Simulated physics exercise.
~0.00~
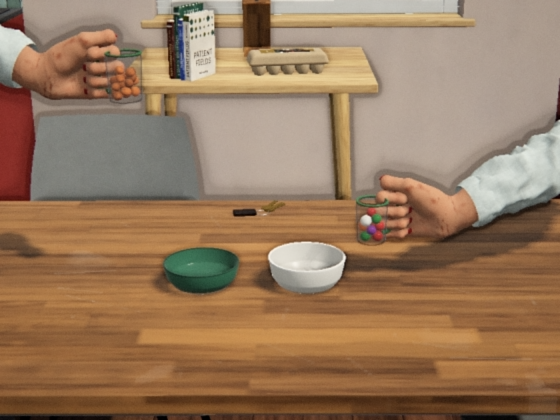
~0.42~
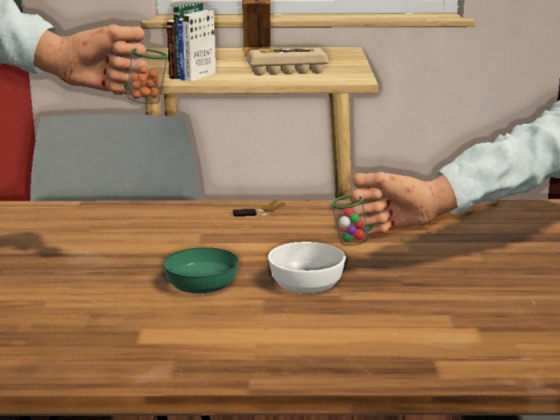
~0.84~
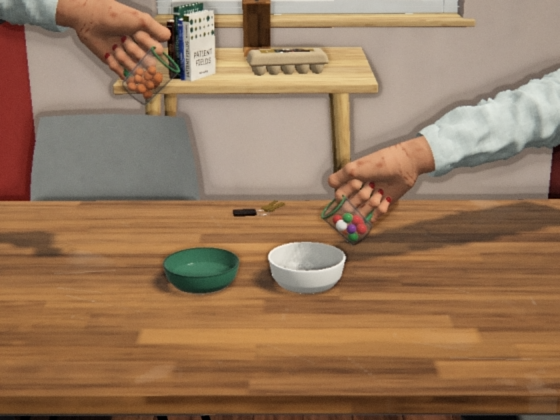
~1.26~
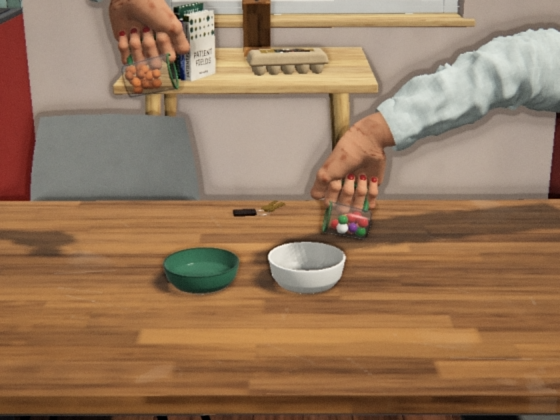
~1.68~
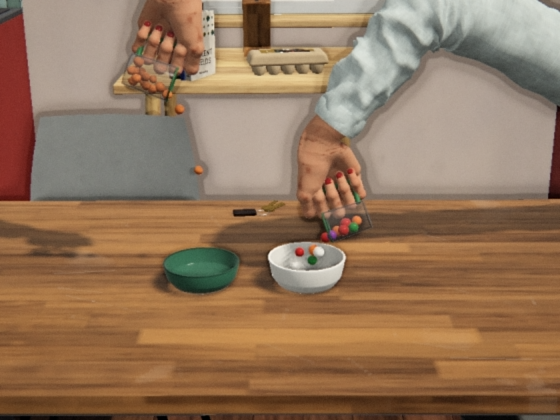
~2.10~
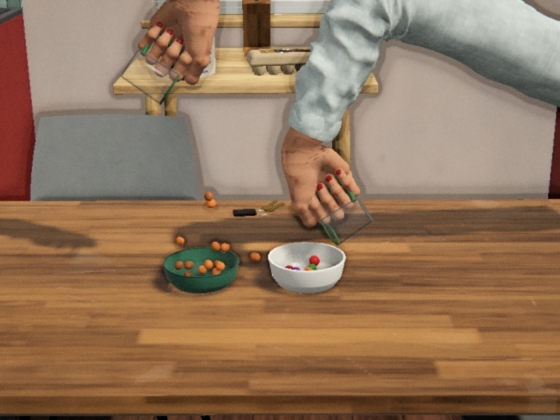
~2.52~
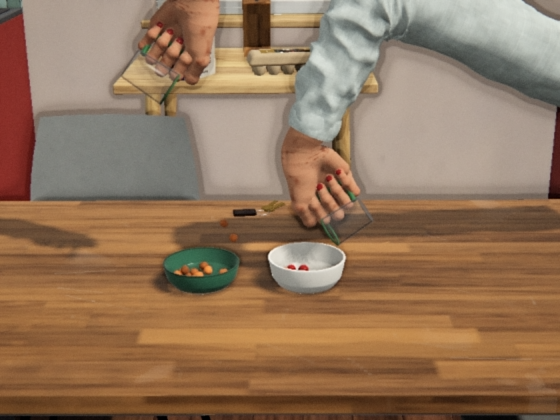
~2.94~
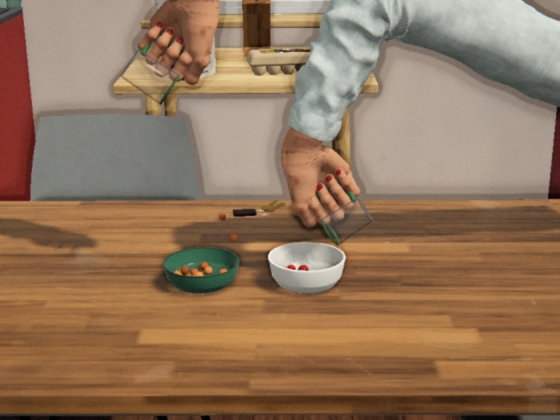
Two hands tipped clear cups over shallow bowls on a wooden table, and orange balls dropped from high on the left, mostly landing in the green bowl with some scattering outside, while the colorful ones on the right all ended up in the white bowl.
